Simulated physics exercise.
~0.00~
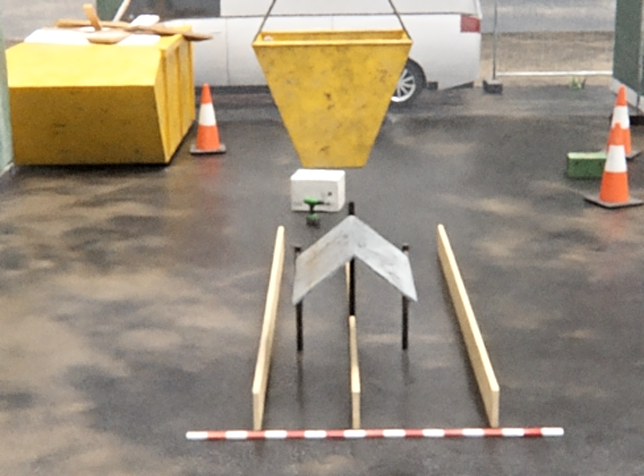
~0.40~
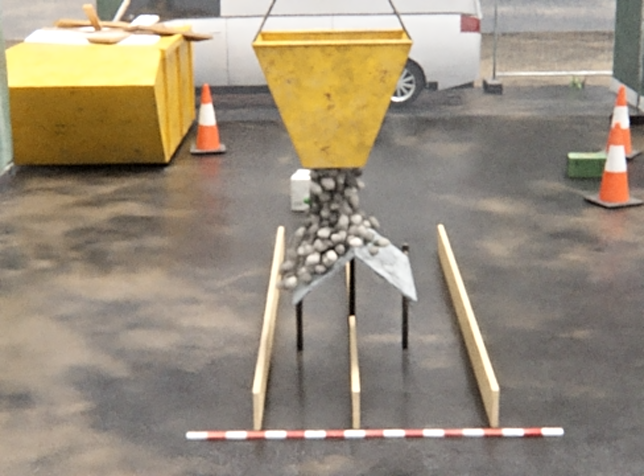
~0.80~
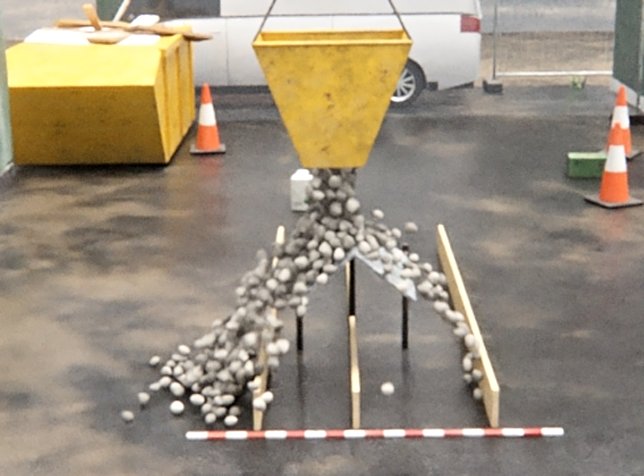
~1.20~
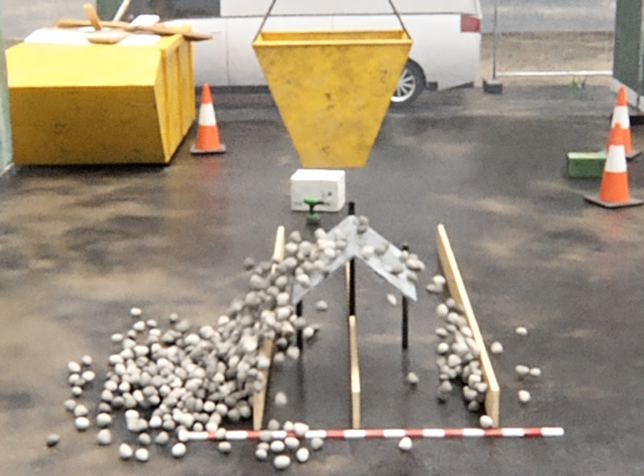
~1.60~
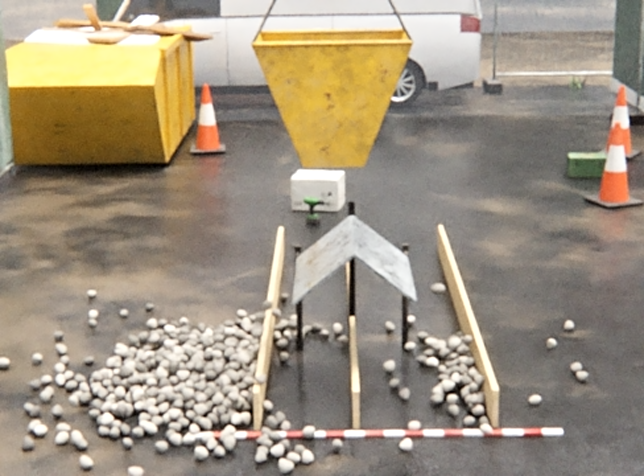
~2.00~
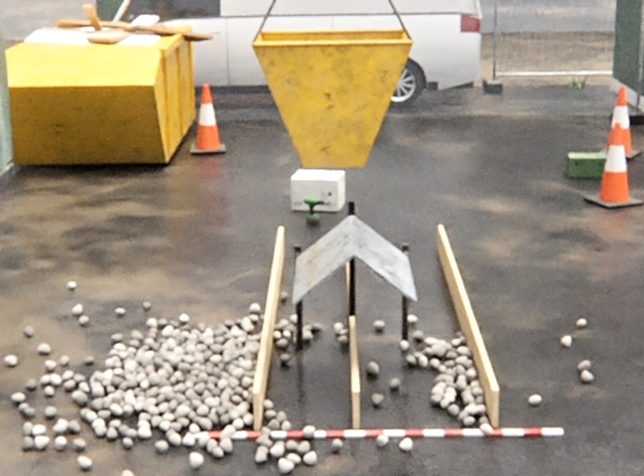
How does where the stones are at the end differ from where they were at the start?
At the start the stones were out of sight up in the hanging yellow skip. By the end they lay spread over the wet ground below, mostly to the left of the planks, with a smaller group in the right bay.
A load of grey stones poured from the bottom of a hanging yellow skip onto a peaked steel roof, spilling down both sides, and ended up mostly heaped left of the planks, with a smaller pile in the right bay and a few strays.
